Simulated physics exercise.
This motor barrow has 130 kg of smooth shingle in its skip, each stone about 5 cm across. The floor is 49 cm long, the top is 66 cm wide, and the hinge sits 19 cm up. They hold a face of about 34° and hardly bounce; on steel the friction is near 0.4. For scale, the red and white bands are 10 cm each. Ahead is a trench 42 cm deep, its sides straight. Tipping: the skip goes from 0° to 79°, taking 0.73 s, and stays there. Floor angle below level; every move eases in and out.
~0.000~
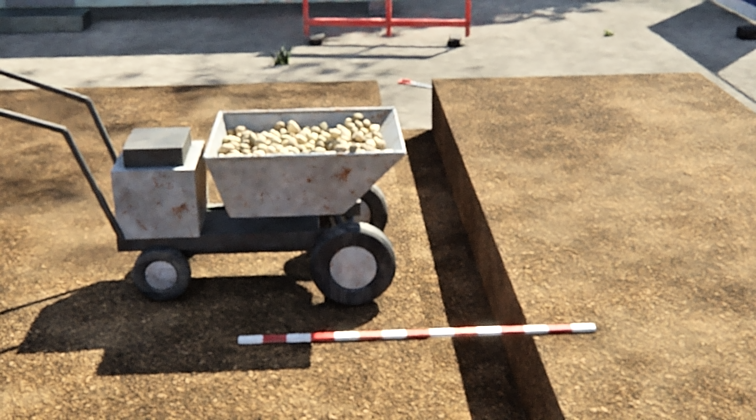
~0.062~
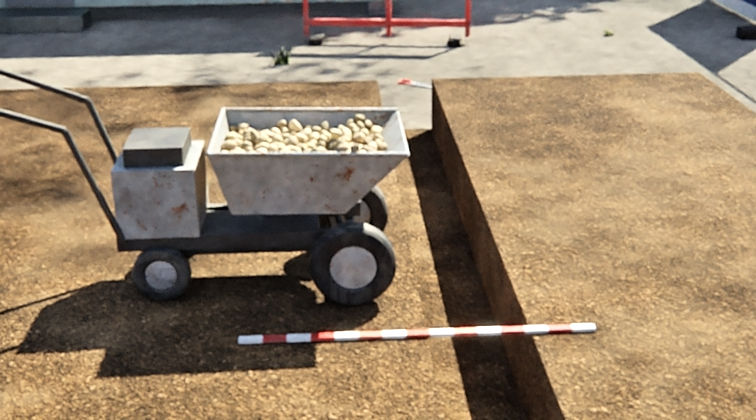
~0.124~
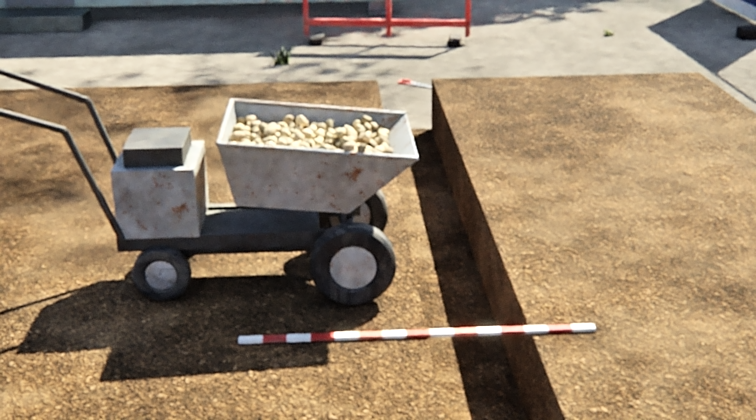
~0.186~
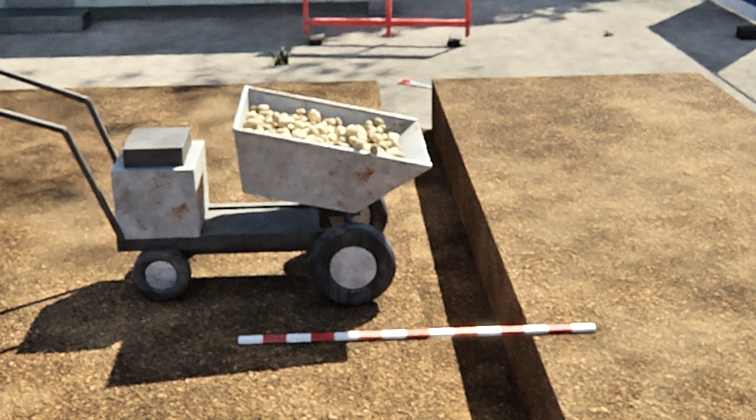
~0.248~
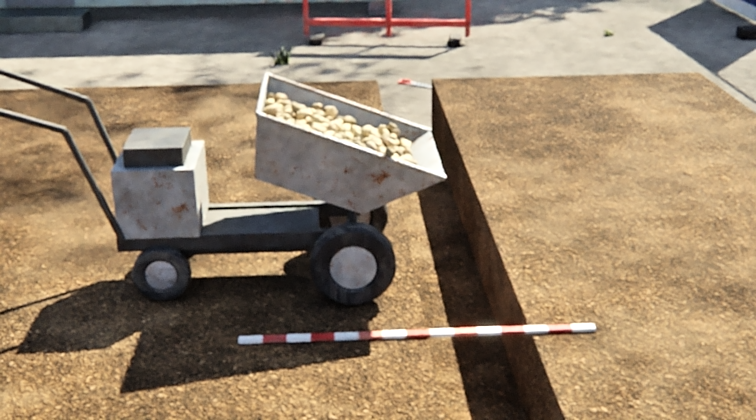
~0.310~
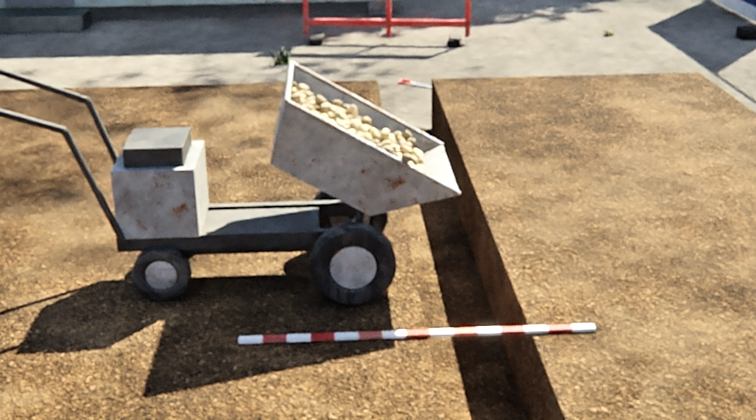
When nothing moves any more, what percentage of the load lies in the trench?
53 %.
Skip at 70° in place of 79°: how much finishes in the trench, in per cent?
It would be near 40 per cent.
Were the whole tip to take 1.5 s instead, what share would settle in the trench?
Around 55 per cent would end in the trench.
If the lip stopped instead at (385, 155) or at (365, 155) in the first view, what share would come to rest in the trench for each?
Roughly 80 in a hundred, then 95 in a hundred.
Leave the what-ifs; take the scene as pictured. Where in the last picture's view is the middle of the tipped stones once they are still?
(500, 325).
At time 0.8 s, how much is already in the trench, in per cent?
Close to 30 per cent has got there by then.
After 0.6 s the floor is at 67°; 100 % in the skip; the foremost stones are at (481, 230).
After 0.8 s the floor is at 79°; 44 % in the skip, 29 % in the trench, 28 % past the trench; the foremost stones are at (580, 261).
After 1.2 s the floor is at 79°; 1 % in the skip, 52 % in the trench, 47 % past the trench; the foremost stones are past the picture's edge.
After 3.1 s the floor is at 79°; 0 % in the skip, 53 % in the trench, 47 % past the trench; the foremost stones are past the picture's edge.
